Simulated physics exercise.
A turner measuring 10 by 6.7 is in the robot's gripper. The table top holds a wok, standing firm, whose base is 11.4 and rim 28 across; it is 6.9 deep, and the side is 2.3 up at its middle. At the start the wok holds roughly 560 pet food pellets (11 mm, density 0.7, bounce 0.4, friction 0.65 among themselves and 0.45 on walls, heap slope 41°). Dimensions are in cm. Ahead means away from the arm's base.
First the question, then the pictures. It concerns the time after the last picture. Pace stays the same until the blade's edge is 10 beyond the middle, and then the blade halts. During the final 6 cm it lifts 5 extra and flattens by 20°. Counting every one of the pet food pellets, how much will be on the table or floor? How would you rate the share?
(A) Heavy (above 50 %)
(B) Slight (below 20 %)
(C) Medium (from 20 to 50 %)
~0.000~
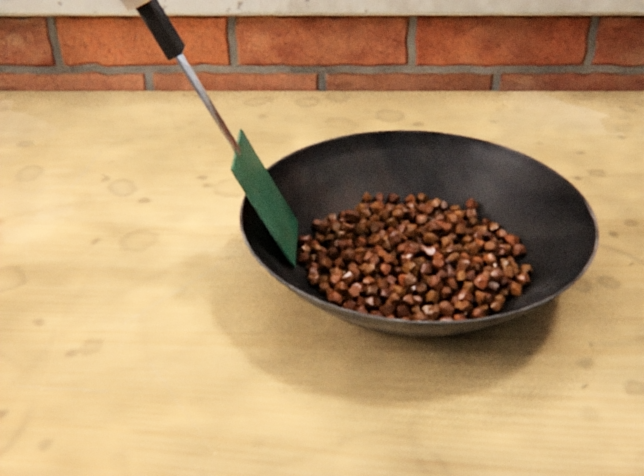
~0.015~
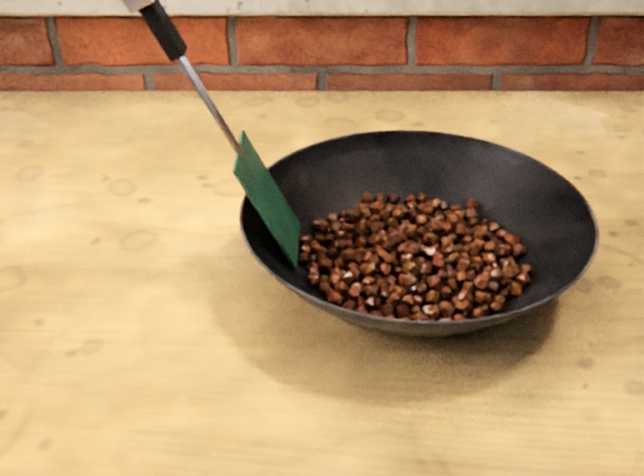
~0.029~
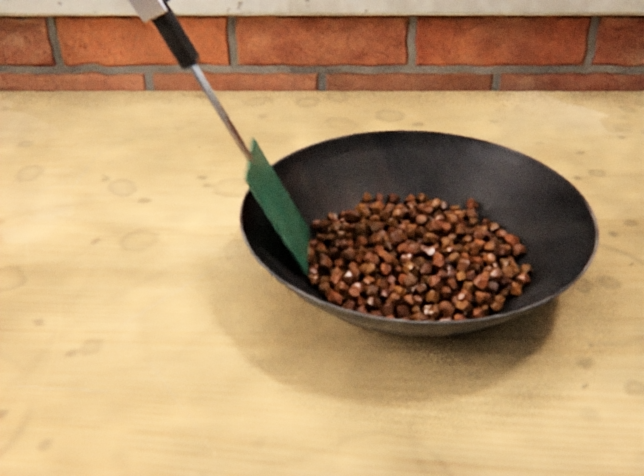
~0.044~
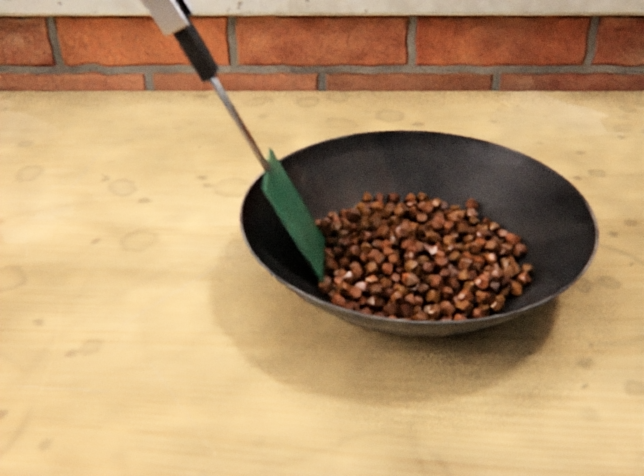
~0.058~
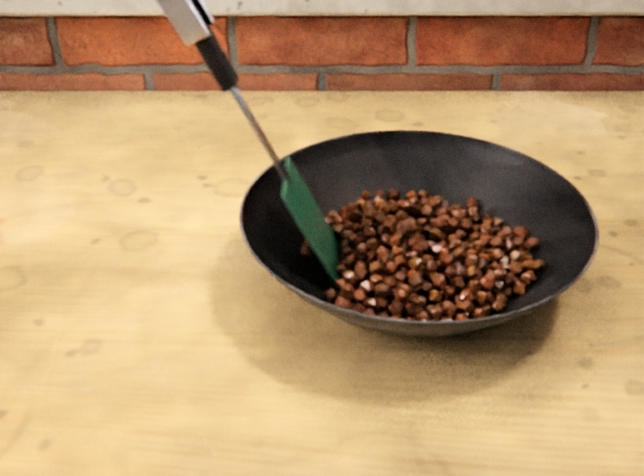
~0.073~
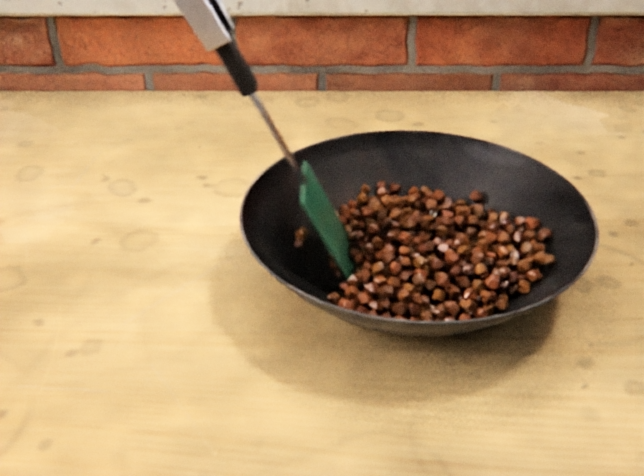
Medium (from 20 to 50 %) (C).
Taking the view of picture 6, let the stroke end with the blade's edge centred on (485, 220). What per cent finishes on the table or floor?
10 %.
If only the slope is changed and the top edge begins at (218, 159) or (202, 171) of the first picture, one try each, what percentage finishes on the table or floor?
Some 40 and 30 per cent.
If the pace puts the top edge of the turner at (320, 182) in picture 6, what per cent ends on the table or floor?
I'd say around 35 per cent.
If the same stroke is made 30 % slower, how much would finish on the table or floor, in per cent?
About 30 %.
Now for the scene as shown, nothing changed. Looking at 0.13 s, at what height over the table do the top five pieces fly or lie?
Roughly 10 centimetres.
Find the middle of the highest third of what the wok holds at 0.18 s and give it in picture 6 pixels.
I'd put it somewhere near (519, 222).
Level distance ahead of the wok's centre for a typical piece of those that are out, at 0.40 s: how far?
Distance ahead of centre: Approx. 24 cm.
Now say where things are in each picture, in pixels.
The turner top edge at (236, 148), sloping 64°; upper third of the load around (409, 252), from x 305 to 525, top at y 200; 556 in the wok, in the first picture.
The turner top edge at (238, 150), sloping 64°; upper third of the load around (409, 252), from x 305 to 525, top at y 200, in the second picture.
The turner top edge at (249, 157), sloping 64°; upper third of the load around (410, 252), from x 305 to 525, top at y 200, in the third picture.
The turner top edge at (267, 168), sloping 64°; upper third of the load around (412, 251), from x 310 to 525, top at y 195, in the fourth picture.
The turner top edge at (285, 176), sloping 64°; upper third of the load around (418, 247), from x 305 to 540, top at y 195, in the fifth picture.
The turner top edge at (303, 181), sloping 64°; upper third of the load around (430, 241), from x 300 to 550, top at y 185; 556 in the wok, in the sixth picture.
After 0.13 s, sloping 64°, highest piece 15 above the table; 554 in the wok, 2 on the blade or in flight.
After 0.18 s, sloping 59°, highest piece 26 above the table; 552 in the wok, 4 on the blade or in flight.
After 0.40 s, sloping 44°, highest piece 42 above the table; 386 in the wok, 66 on the table or floor, 104 on the blade or in flight.
After 1.45 s, sloping 44°, highest piece 8 above the table; 386 in the wok, 170 on the table or floor.
In the end, 386 in the wok, 170 on the table or floor. That is 31 % on the table or floor.
